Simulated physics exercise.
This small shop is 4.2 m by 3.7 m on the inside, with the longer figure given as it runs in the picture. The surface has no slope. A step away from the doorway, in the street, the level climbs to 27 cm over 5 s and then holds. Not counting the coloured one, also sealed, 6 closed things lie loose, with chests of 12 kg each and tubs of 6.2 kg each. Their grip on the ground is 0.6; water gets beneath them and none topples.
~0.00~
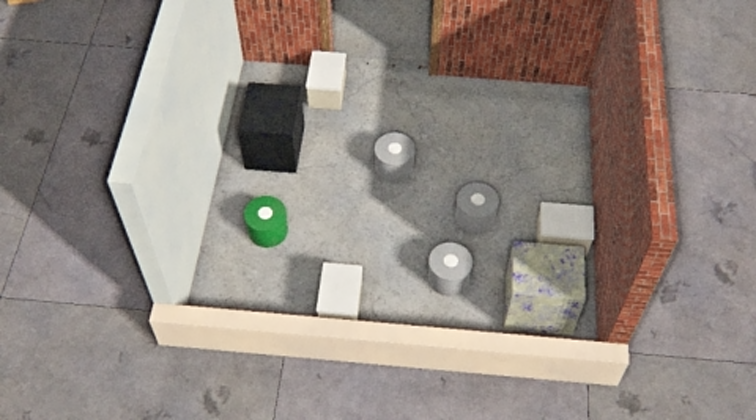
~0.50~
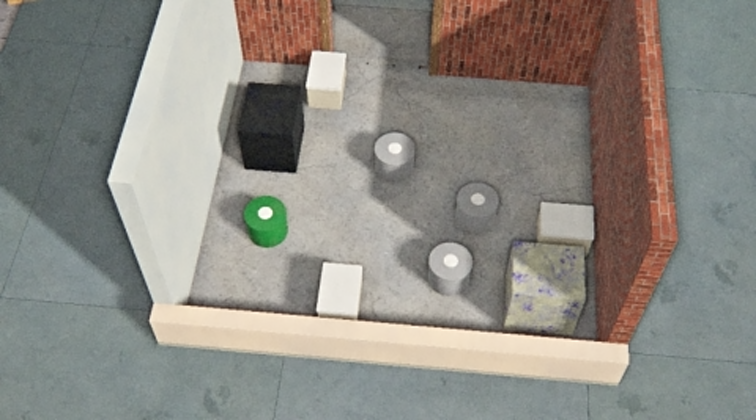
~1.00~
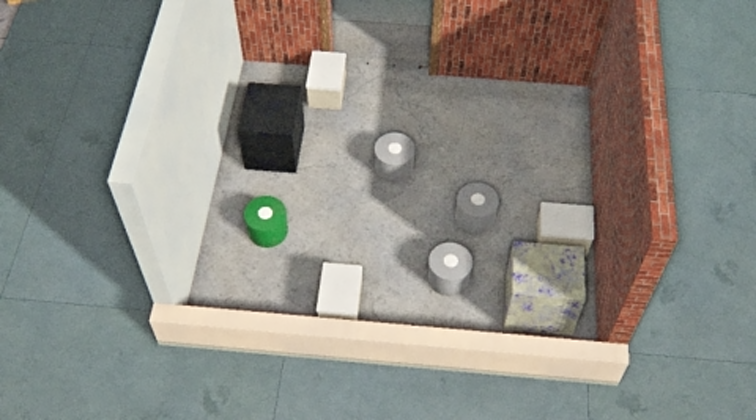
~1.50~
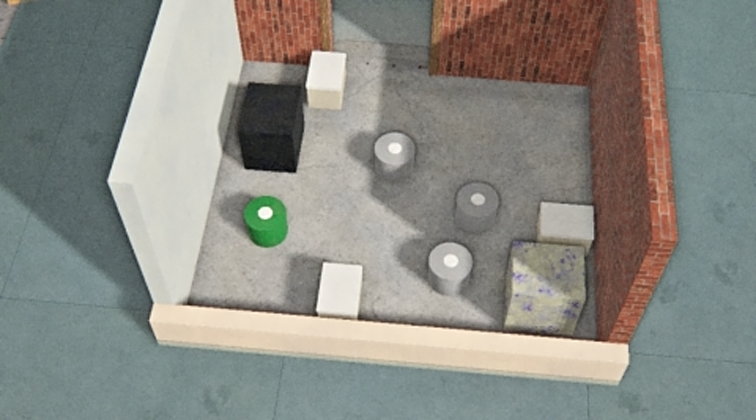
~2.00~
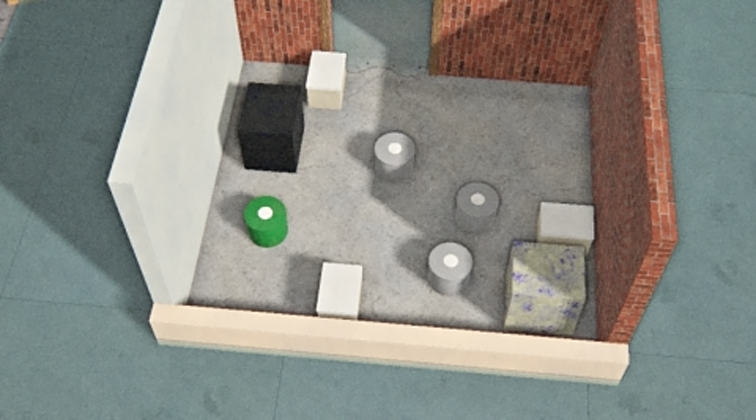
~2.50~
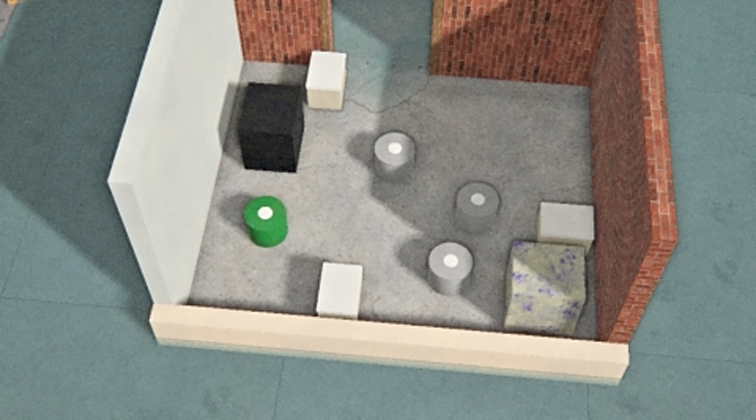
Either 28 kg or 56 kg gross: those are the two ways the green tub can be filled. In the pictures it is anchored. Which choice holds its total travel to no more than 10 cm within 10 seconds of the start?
Answer: 28 kg.
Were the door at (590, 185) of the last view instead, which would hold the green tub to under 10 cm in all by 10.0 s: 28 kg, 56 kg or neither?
In that case the lighter option suffices.
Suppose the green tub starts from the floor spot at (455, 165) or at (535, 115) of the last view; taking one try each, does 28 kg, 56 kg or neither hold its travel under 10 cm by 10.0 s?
In turn: Either load holds; either load holds.
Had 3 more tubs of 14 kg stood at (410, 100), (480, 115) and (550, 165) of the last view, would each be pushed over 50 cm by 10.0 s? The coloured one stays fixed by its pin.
Result, in turn - exceeds it; falls shy; falls shy.
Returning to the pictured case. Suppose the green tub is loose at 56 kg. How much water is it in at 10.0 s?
Around 10 cm.
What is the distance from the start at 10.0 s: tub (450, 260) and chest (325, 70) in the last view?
Respectively 80 and 50 cm.
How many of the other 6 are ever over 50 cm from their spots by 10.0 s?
Count: 6.
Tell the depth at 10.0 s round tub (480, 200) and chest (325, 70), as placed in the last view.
13 and 8 cm.
After 3.5 s the green tub would be 0 cm from its start with 28 kg and 0 cm from its start with 56 kg; 0 cm of water round it then.
After 4.5 s the green tub would be 0 cm from its start with 28 kg and 0 cm from its start with 56 kg; 2 cm of water round it then.
After 7.0 s the green tub would be 0 cm from its start with 28 kg and 0 cm from its start with 56 kg; 5 cm of water round it then.
After 10.0 s the green tub would be 0 cm from its start with 28 kg and 0 cm from its start with 56 kg; 10 cm of water round it then.
